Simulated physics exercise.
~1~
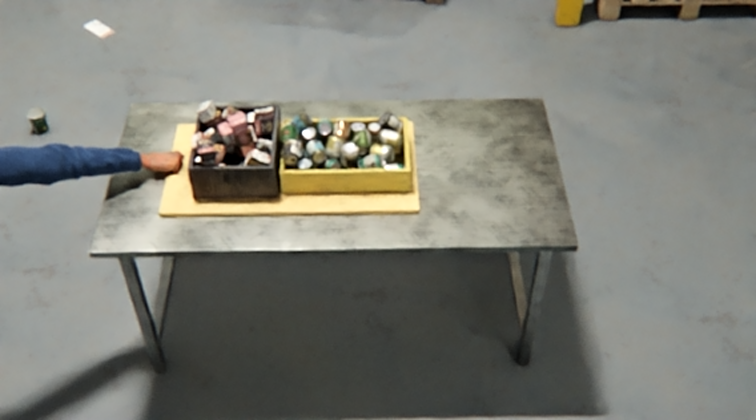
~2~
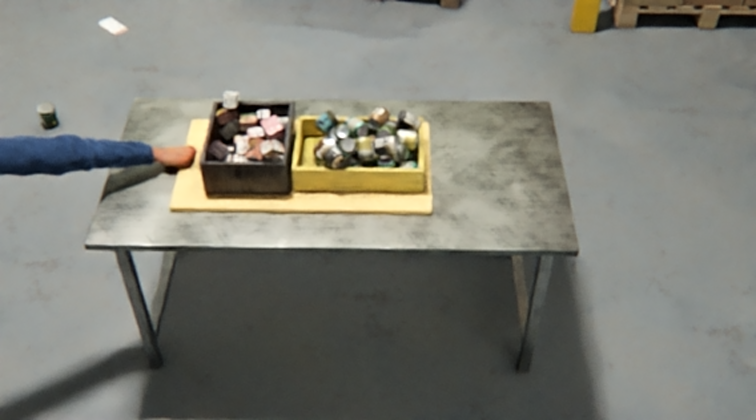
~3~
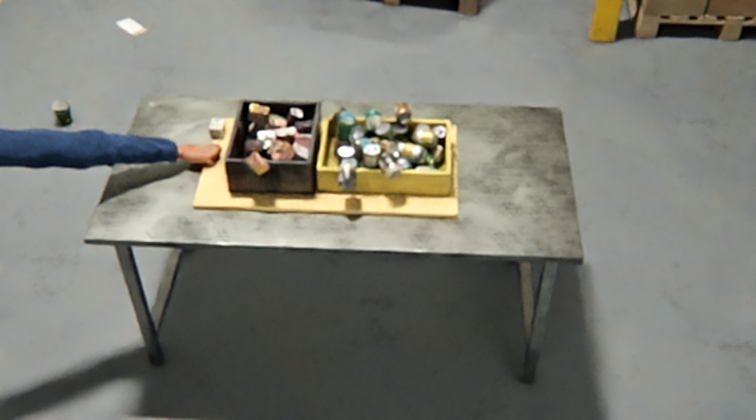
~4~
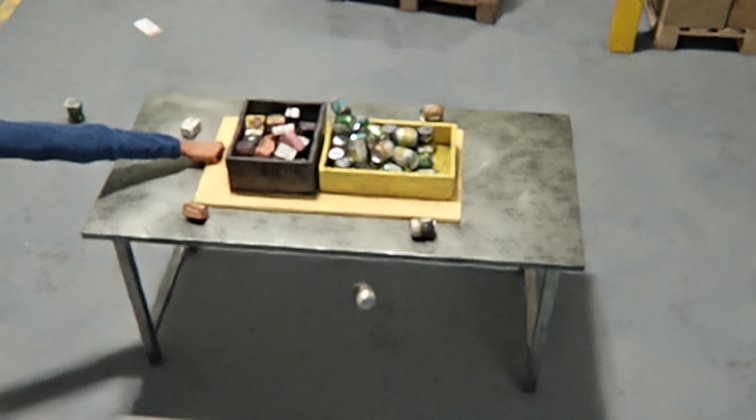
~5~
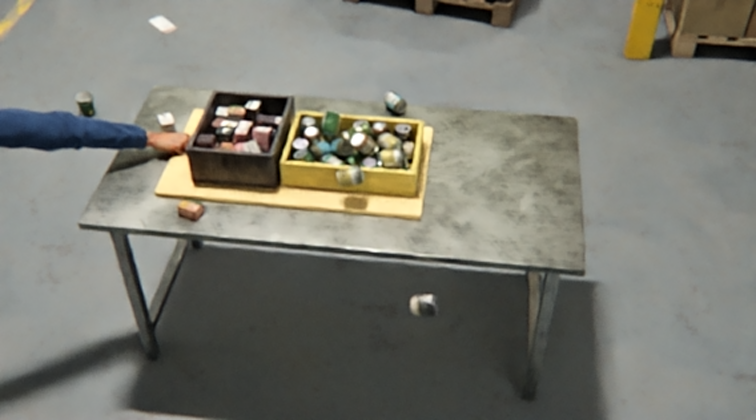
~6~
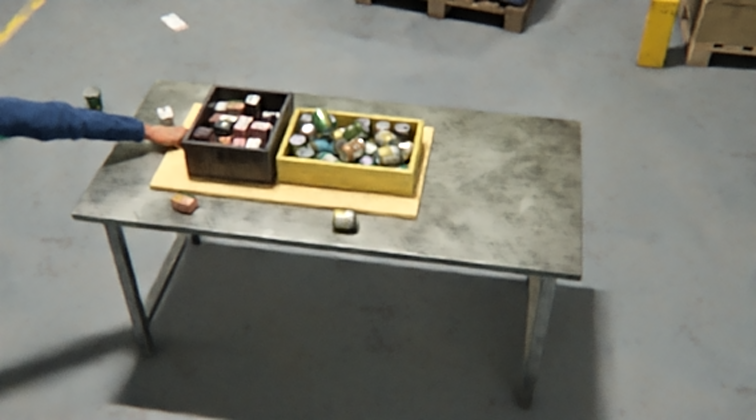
A board carrying a black tub of small cartons on the left and a yellow tub of mini cans on the right slides across a grey metal table, seen from above in a concrete-floored room with pallets behind. A blue-sleeved arm reaches in from the left, its hand at the board's end. The board moves right, and the contents jostle and begin to spill over the walls. Cans land on the table and one drops past its front edge, while two cartons come to lie at the left. The board then shifts back left and stops, both tubs still mostly full.
